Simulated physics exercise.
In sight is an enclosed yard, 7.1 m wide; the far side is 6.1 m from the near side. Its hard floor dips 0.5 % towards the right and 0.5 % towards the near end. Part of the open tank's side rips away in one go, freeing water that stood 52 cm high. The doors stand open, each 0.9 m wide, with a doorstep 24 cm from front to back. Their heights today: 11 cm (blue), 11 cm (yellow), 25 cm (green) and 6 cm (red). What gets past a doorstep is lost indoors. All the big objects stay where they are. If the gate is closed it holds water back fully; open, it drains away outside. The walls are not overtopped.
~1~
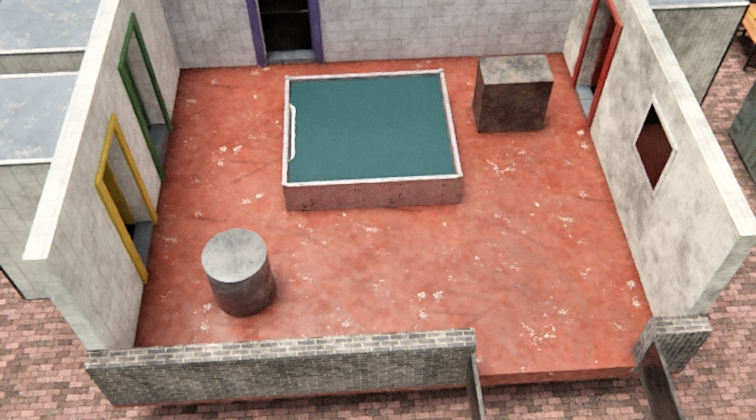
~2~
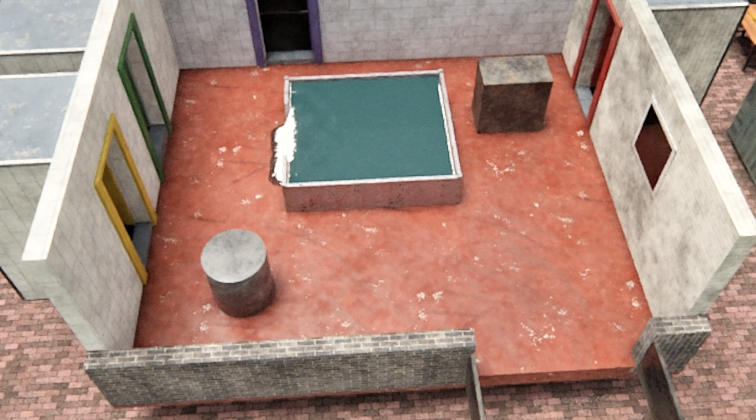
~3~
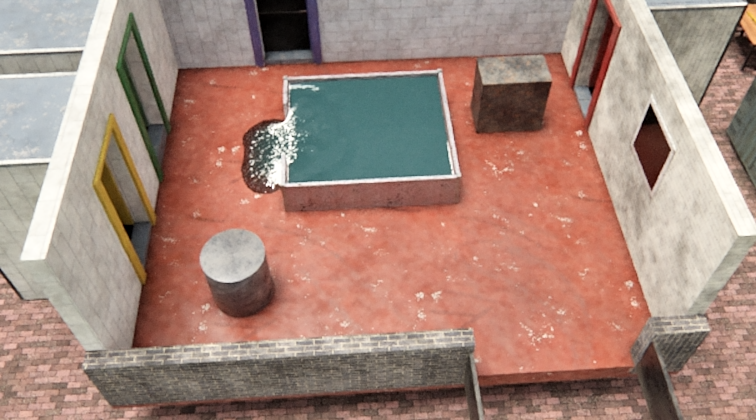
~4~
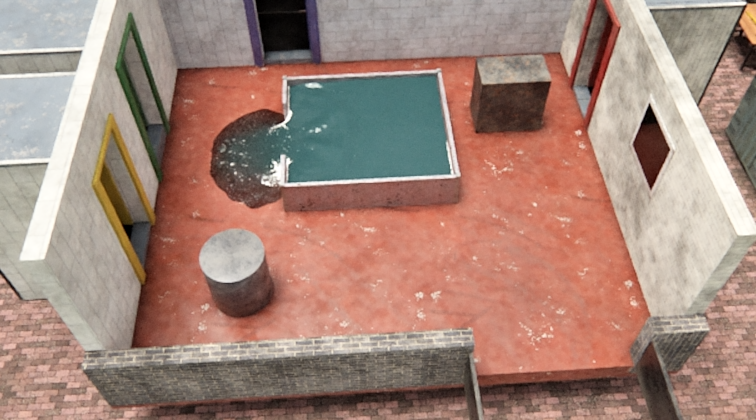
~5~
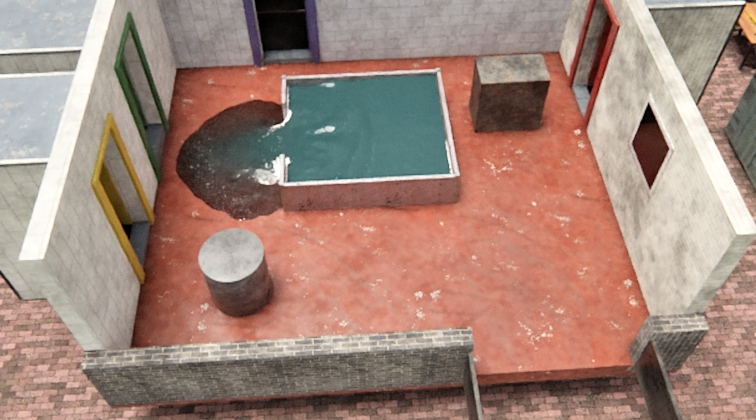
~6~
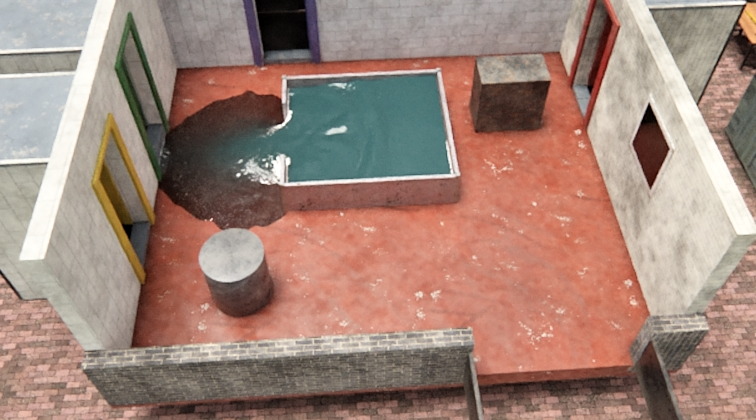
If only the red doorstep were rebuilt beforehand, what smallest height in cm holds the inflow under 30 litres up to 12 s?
It would have to be roughly 7 cm high.
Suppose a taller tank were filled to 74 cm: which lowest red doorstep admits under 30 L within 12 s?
About 10.5 cm.
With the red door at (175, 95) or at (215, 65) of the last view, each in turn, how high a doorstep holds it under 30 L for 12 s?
Roughly 16 and 18 cm.
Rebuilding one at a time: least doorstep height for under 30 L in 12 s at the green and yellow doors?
About 25 cm at green and 9.0 cm at yellow.
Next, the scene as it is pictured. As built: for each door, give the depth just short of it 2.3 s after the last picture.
In cm: Blue 5, yellow 14, green 27, red 0.
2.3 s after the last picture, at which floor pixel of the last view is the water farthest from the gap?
Around (127, 378).
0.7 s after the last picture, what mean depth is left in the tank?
About 41 cm.
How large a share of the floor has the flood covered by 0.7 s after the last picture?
About 15 per cent.
Then, 0.7 s after the last picture water covers 15 % of the floor, deepest (31 cm) near (162, 162); it has not reached the red door.
Then, 2.3 s after the last picture water covers 30 % of the floor, deepest (32 cm) near (177, 73); it has not reached the red door.
Then, 11.3 s after the last picture water covers 100 % of the floor, deepest (12 cm) near (127, 378); 8 cm at the red door, 45 litres in over its 6 cm doorstep.
At the red door as built, the water peaked near 10 cm, 8.5 s after the last picture.
With a doorstep of 6 cm, 45 litres would have come in within the 12 s; with 8 cm, 19 litres. So under 30 litres takes about 7 cm.
